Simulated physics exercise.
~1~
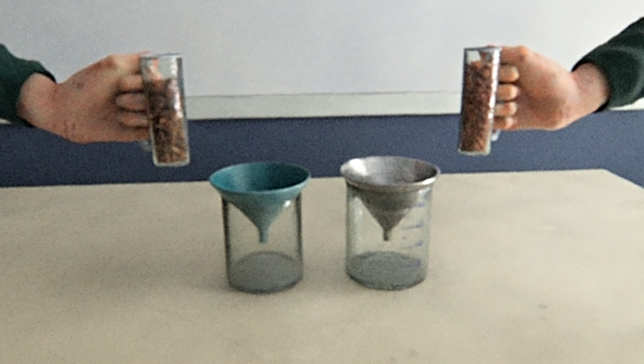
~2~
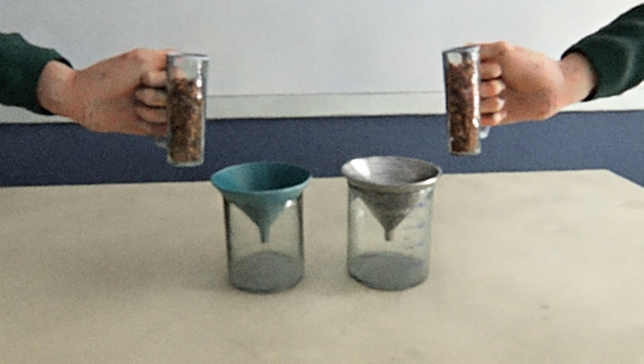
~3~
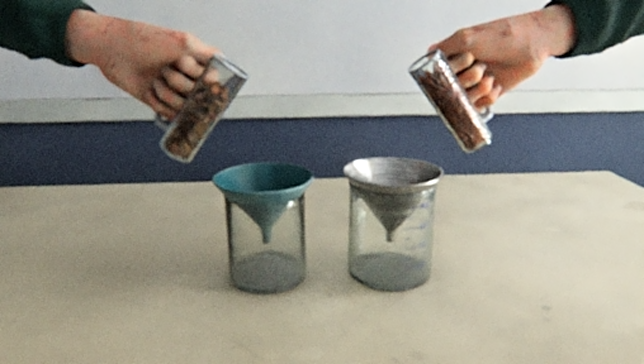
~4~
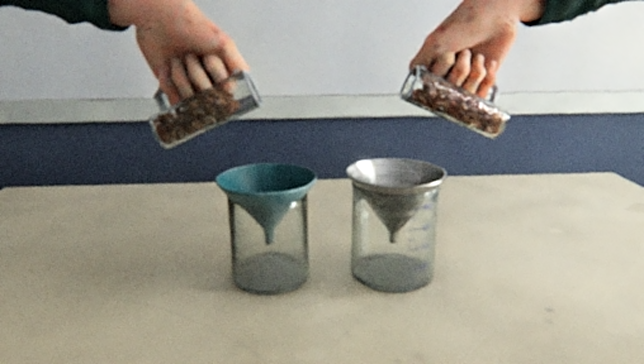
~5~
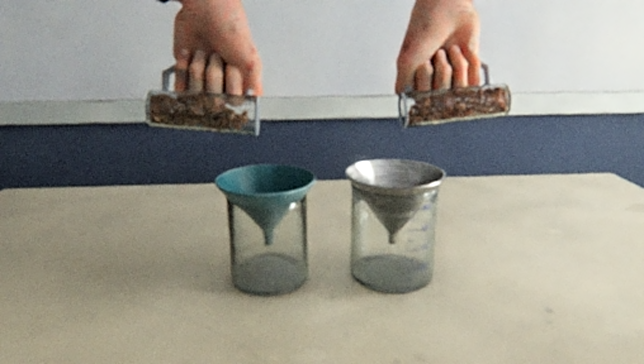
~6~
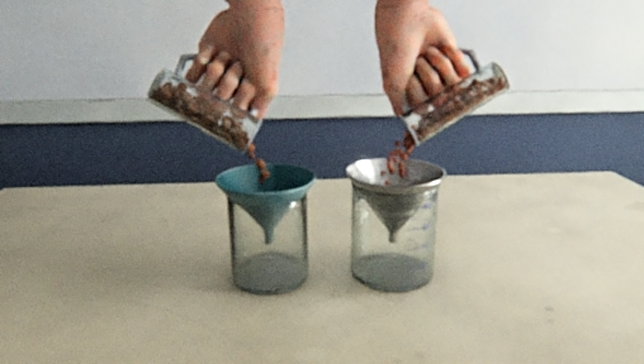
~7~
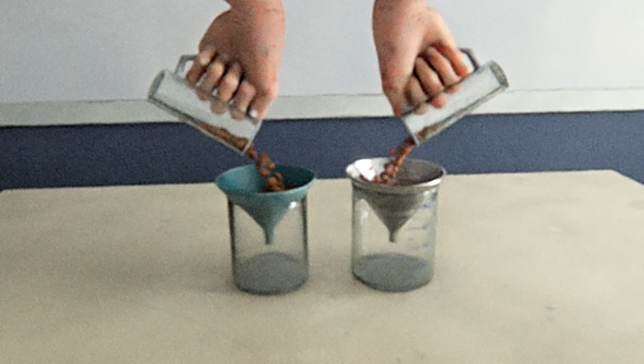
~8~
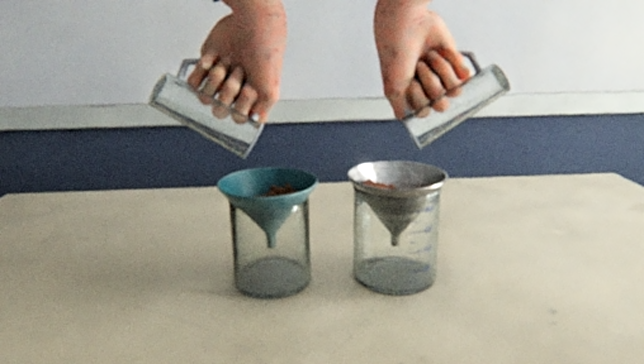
On a pale tabletop, two hands brought in clear cups of small brown pieces, tipped them over and emptied them into a teal funnel and a grey funnel, where the pieces stayed stuck, leaving both glass jars underneath with none.
